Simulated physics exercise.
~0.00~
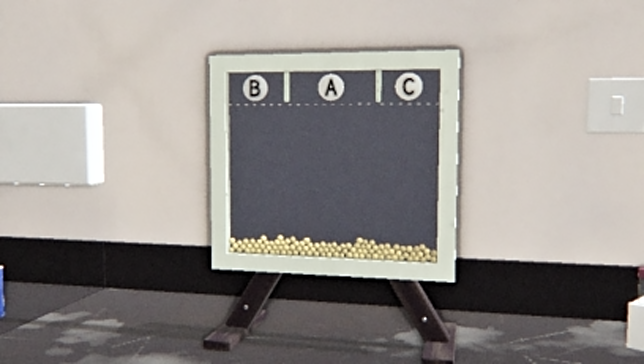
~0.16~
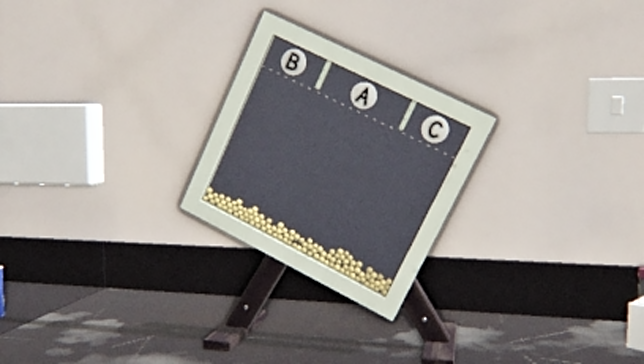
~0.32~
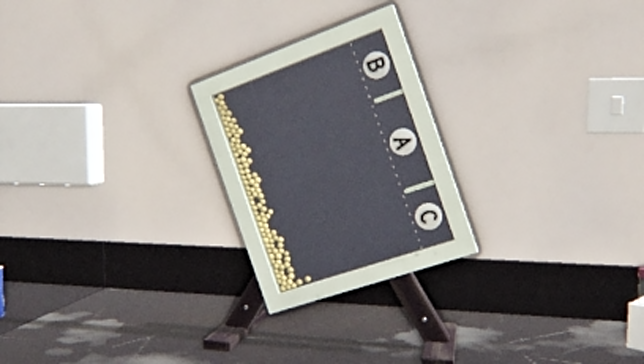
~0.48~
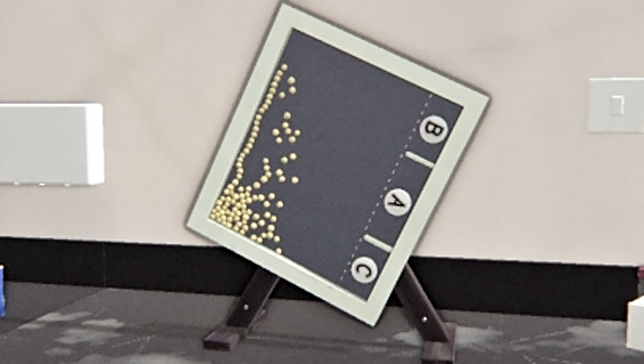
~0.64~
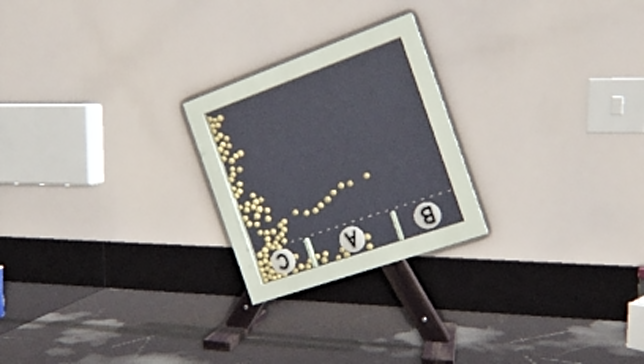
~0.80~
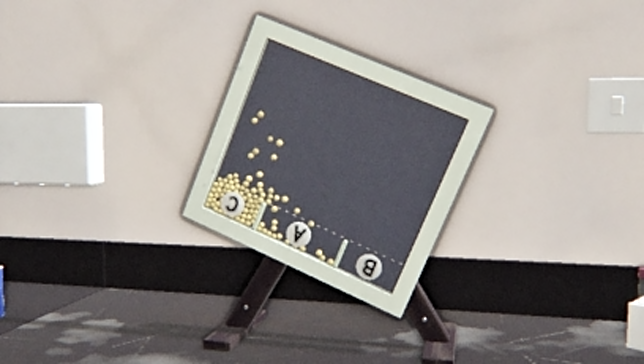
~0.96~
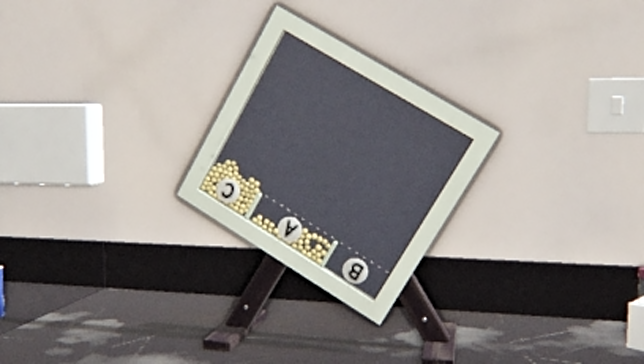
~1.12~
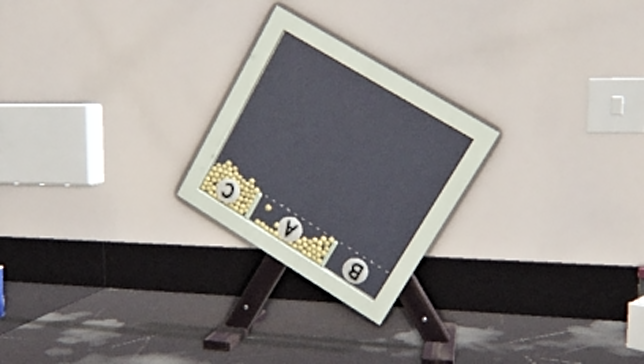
A framed case turns clockwise until nearly upside down, and its beads settle mostly in pocket C.
